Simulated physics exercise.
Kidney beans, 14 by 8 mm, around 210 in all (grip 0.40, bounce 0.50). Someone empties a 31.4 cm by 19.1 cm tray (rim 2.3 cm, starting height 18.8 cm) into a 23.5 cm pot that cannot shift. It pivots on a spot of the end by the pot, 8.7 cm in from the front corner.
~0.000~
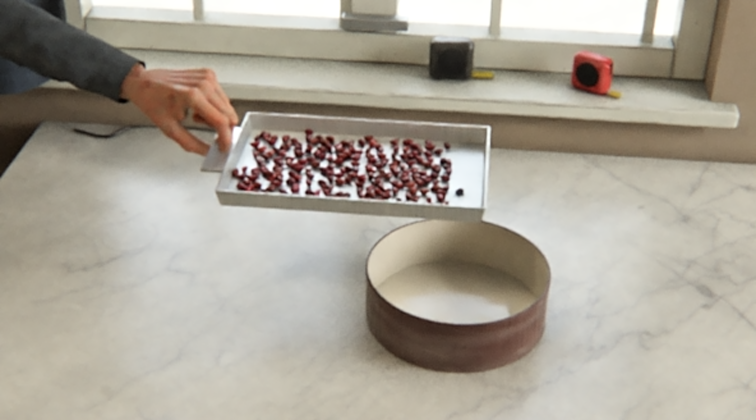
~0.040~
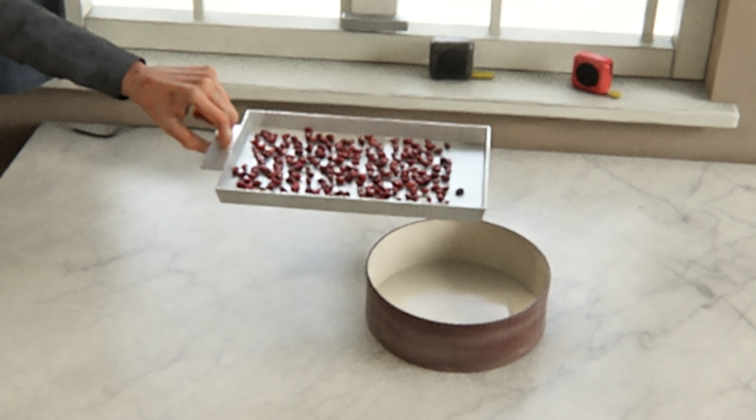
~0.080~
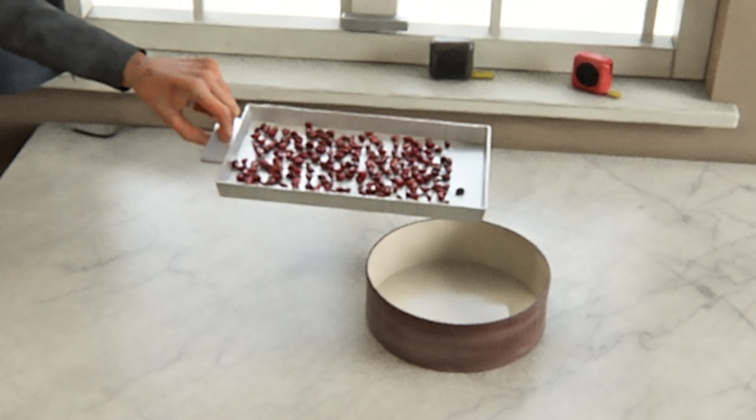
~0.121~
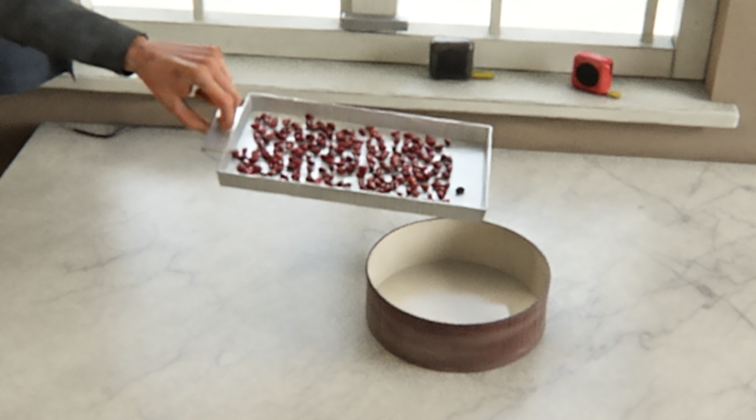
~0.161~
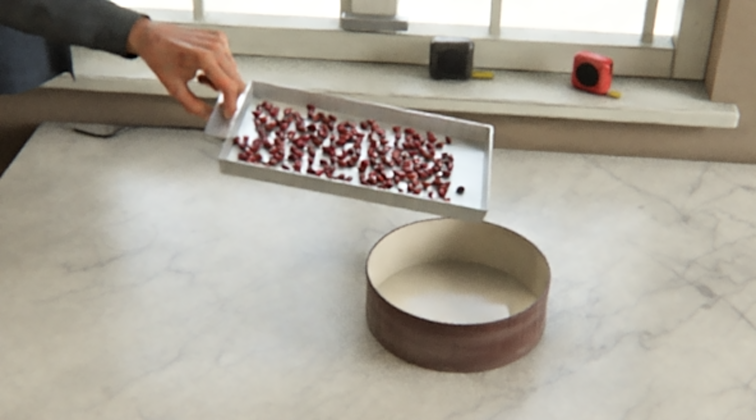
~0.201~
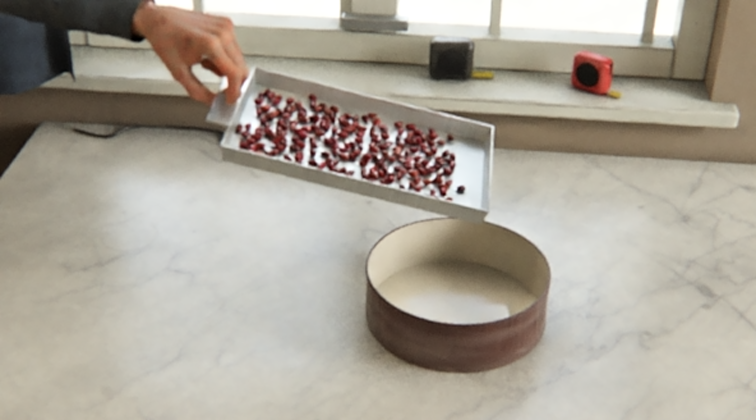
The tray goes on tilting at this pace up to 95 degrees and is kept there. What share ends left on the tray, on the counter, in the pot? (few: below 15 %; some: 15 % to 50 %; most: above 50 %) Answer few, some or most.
Tray: Few, counter: Some, pot: Most.
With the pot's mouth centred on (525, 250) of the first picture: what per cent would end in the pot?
About 90 per cent.
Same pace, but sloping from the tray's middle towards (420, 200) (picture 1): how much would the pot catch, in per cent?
Some 90 per cent.
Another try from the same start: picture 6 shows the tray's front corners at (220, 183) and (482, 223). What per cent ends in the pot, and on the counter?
Pot 75, counter 20.
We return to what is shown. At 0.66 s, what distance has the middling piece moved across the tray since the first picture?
Some 12 cm.
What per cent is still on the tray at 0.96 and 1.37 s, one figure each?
In turn: 60, 15.
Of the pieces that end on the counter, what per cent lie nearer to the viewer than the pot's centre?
Some 50 per cent.
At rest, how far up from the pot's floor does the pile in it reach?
About 2.0 cm.
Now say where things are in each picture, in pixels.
In the first picture, tray tilt 0 degrees, front corners at (219, 189) and (482, 206); middle of the pieces at (348, 169); pot at (458, 267).
In the second picture, tray tilt 1 degrees, front corners at (219, 186) and (482, 206); middle of the pieces at (348, 167).
In the third picture, tray tilt 2 degrees, front corners at (220, 180) and (482, 206); middle of the pieces at (348, 164).
In the fourth picture, tray tilt 5 degrees, front corners at (221, 169) and (483, 207), lowest corner right front; middle of the pieces at (349, 158).
In the fifth picture, tray tilt 9 degrees, front corners at (223, 156) and (484, 207), lowest corner right front; middle of the pieces at (350, 151).
In the sixth picture, tray tilt 12 degrees, front corners at (226, 144) and (485, 208), lowest corner right front; middle of the pieces at (352, 144); pot at (458, 267). Its pace works out near 85 degrees a second.
After 0.66 s, tilt 52 degrees; the tray holds 100 %, the pot 0 %.
After 0.96 s, tilt 78 degrees; the tray holds 60 %, the pot 15 %.
After 1.37 s, tilt 95 degrees; the tray holds 15 %, the pot 50 %.
At rest (2.8 s), tray 0 %, counter 25 %, pot 75 %.
